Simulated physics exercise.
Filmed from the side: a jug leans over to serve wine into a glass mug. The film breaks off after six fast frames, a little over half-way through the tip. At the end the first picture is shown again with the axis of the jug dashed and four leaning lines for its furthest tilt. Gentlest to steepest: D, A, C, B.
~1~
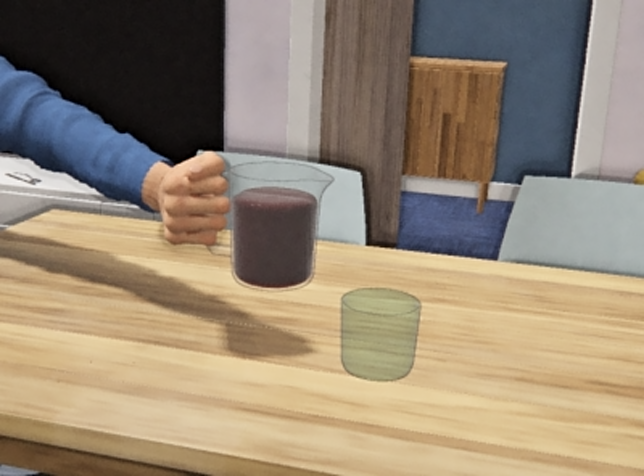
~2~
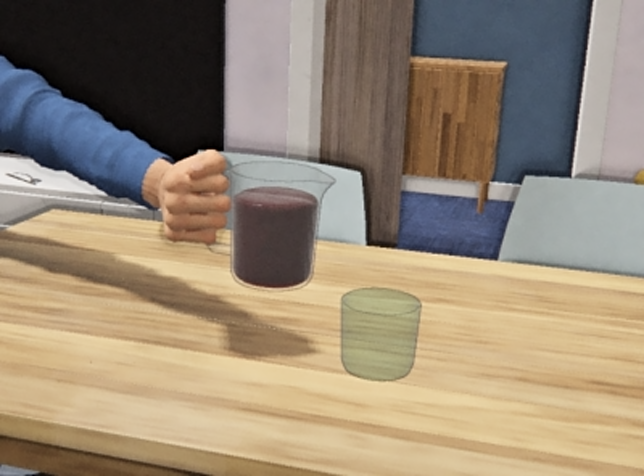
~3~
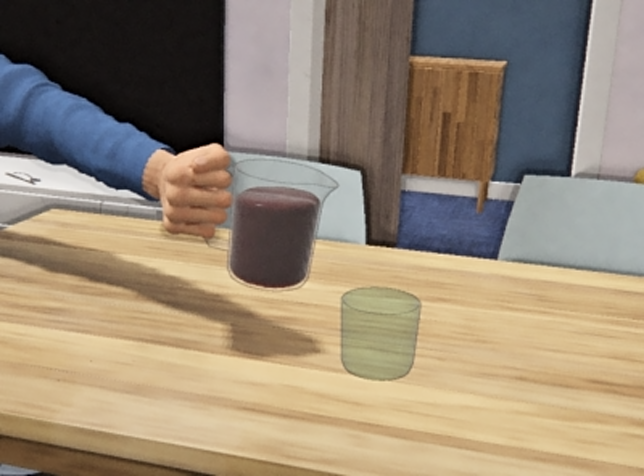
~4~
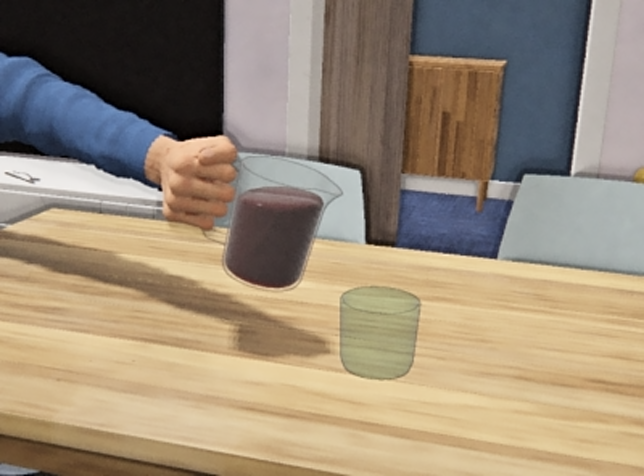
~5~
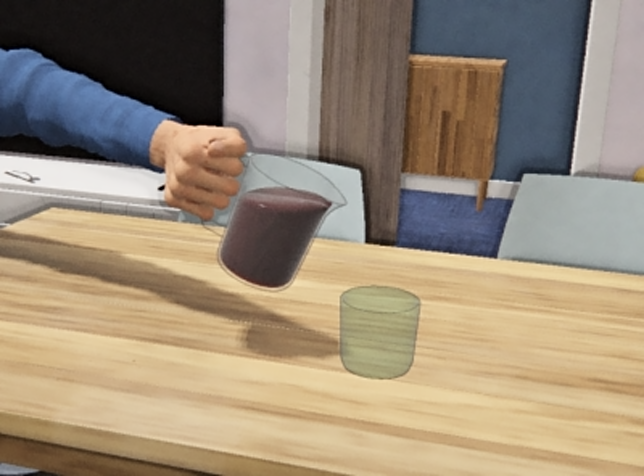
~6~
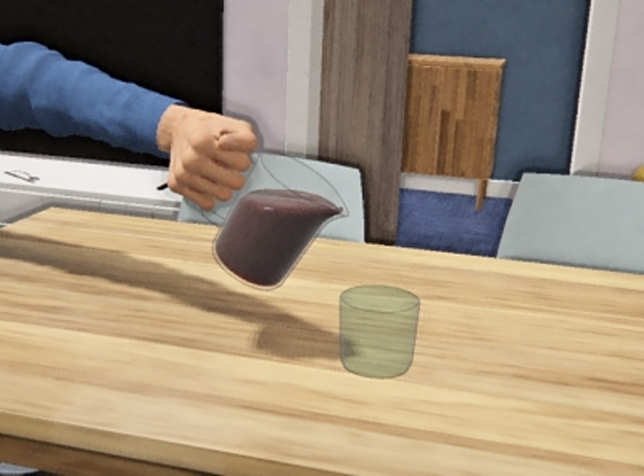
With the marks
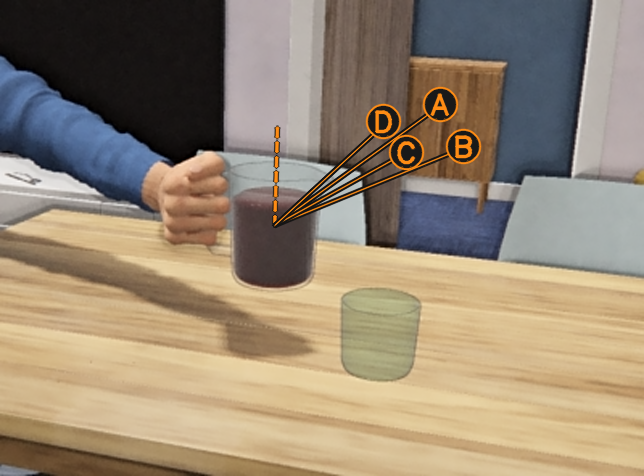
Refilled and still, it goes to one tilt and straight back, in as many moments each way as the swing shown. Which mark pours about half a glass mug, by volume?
I would pick tilt C.
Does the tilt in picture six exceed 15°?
Yes, it does.
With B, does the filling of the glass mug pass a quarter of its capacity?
Yes.
On the marked copy, A at (427, 115); B at (448, 154); C at (391, 160); D at (372, 135).
Choosing A, the glass mug ends with about 32 % of what it can hold.
Choosing B, the glass mug ends with about 65 % of what it can hold.
Choosing C, the glass mug ends with about 48 % of what it can hold.
Choosing D, the glass mug ends with about 20 % of what it can hold.
